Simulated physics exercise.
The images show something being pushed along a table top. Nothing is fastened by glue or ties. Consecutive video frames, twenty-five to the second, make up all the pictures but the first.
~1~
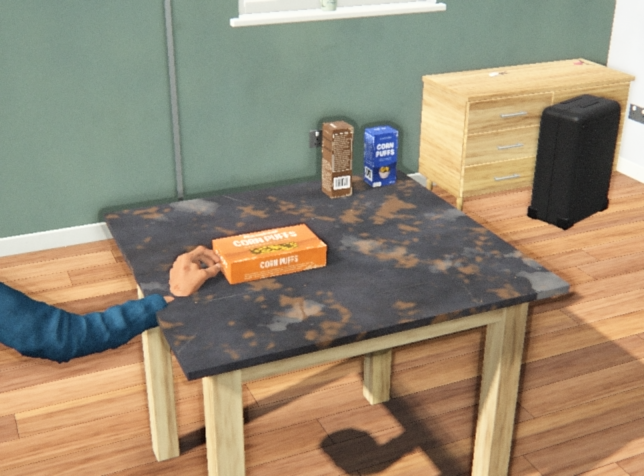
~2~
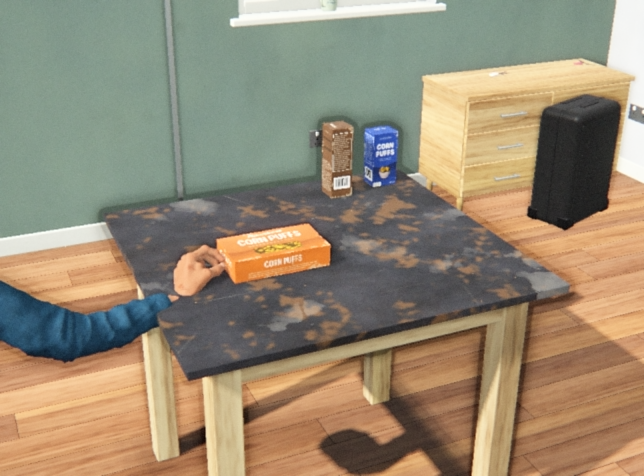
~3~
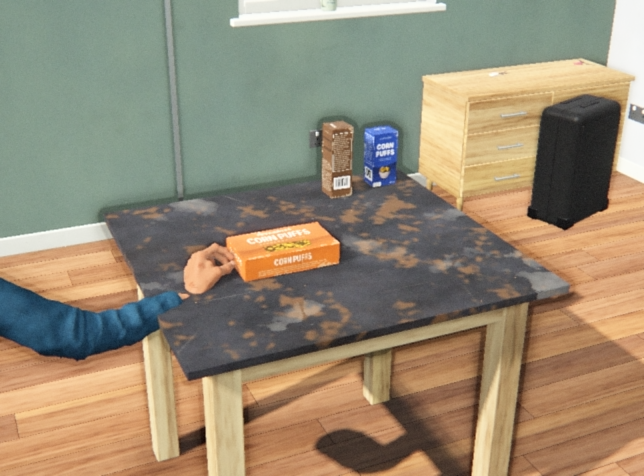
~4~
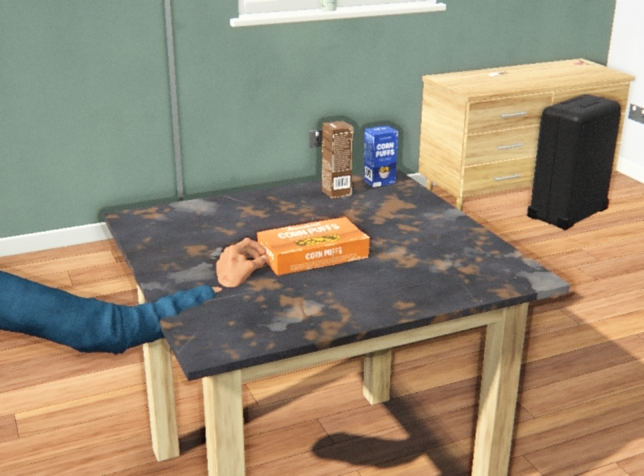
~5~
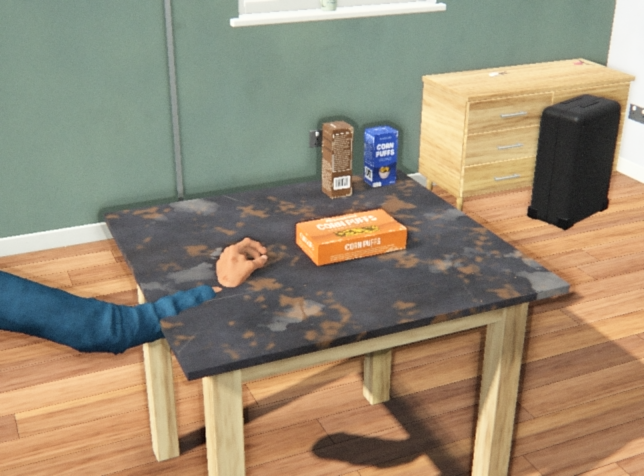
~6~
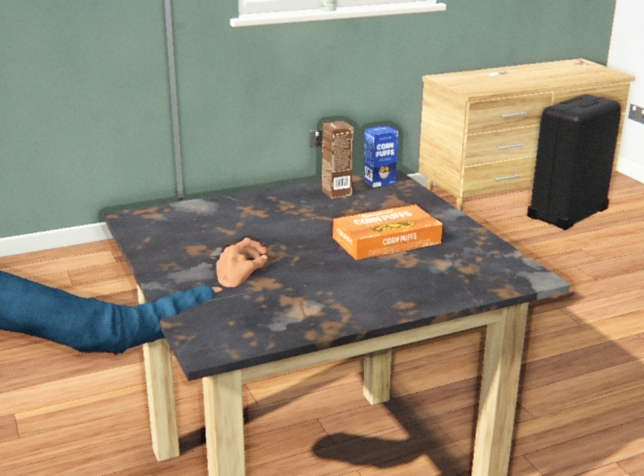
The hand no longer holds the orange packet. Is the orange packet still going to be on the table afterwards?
No, it passes the edge.
Then, 0.30 s after the last picture, orange packet now off the table.
Then, 0.50 s after the last picture, things are still on the move.
By the end, off the table, orange packet.
